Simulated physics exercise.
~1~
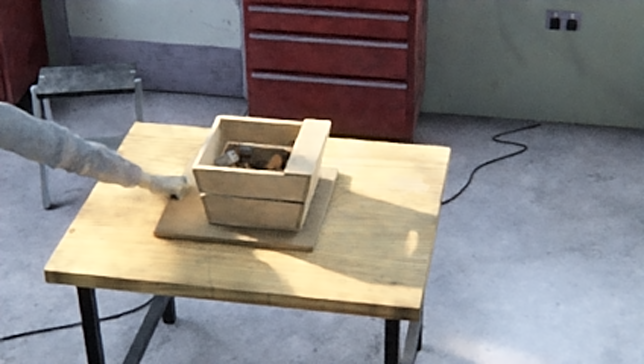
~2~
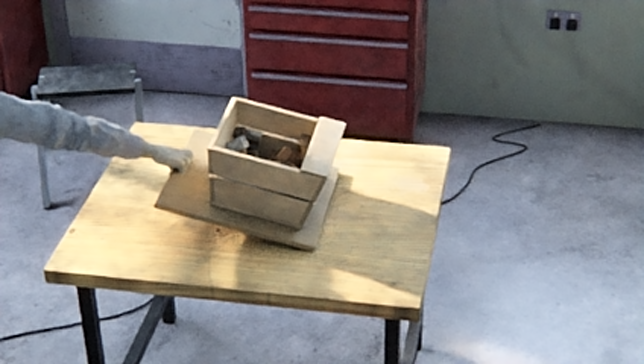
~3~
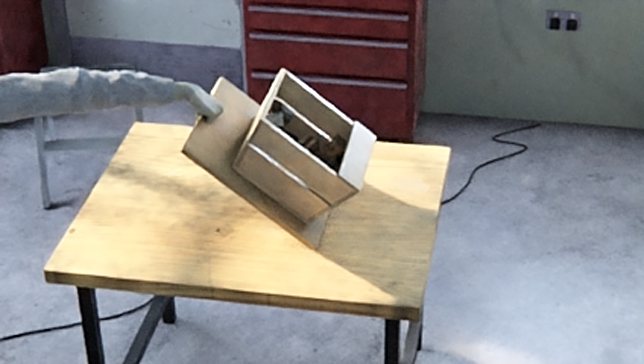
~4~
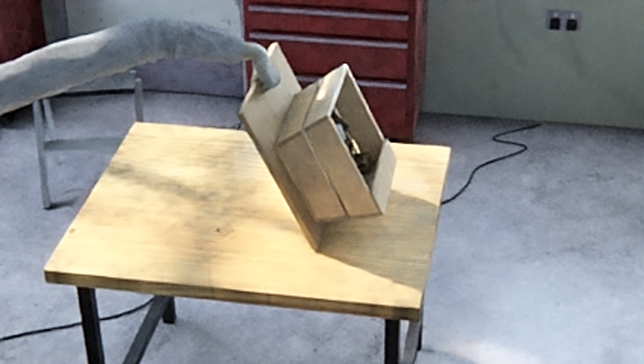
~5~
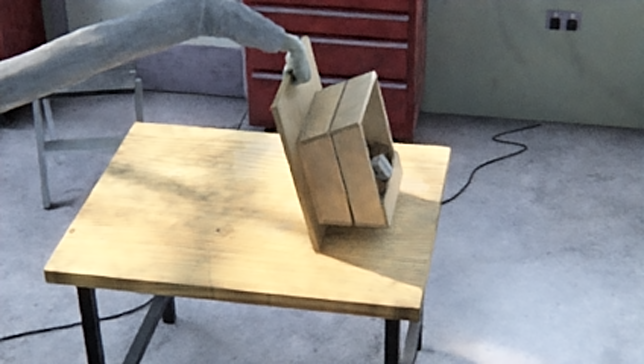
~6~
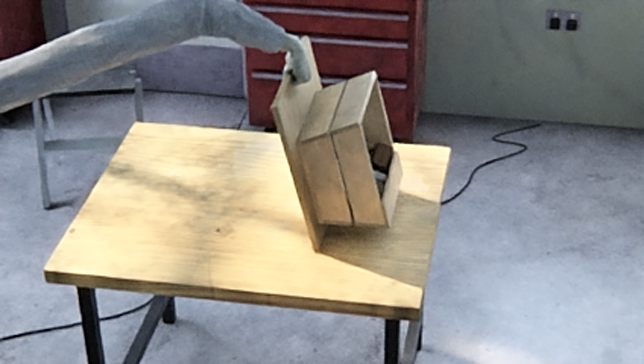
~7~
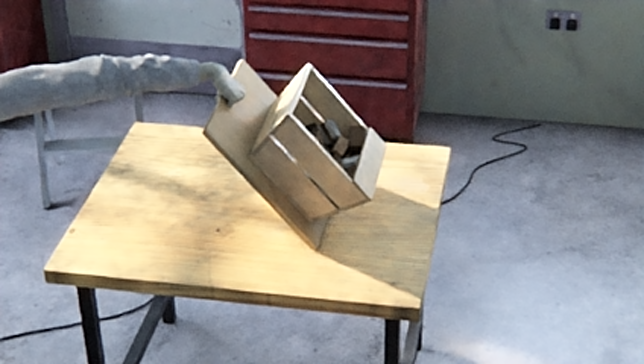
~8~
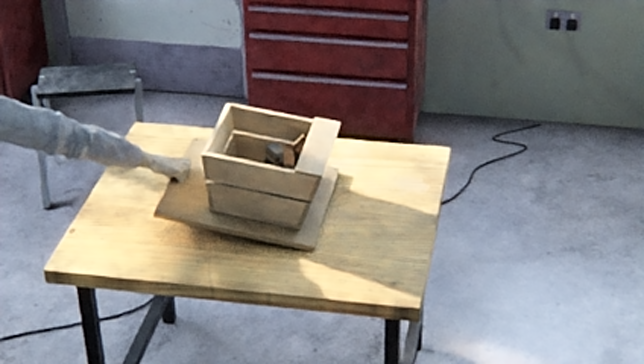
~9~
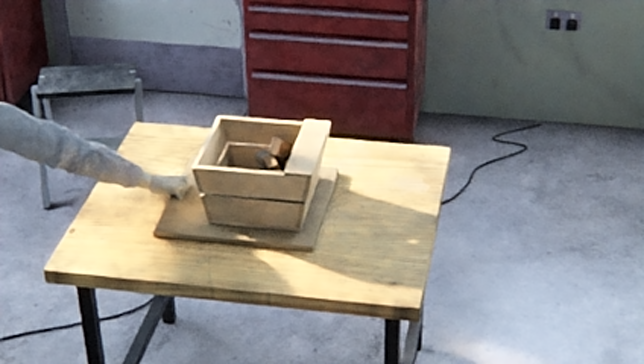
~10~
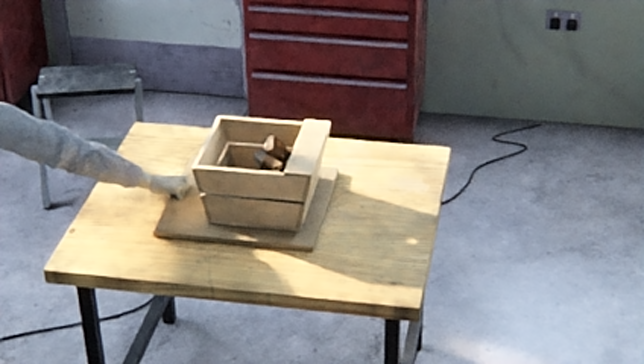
The video shows a gloved hand lifting the left edge of a board on a wooden table, tilting it and its attached wooden crate of small blocks steeply to the right, then lowering them flat again, with the small blocks still inside the crate.
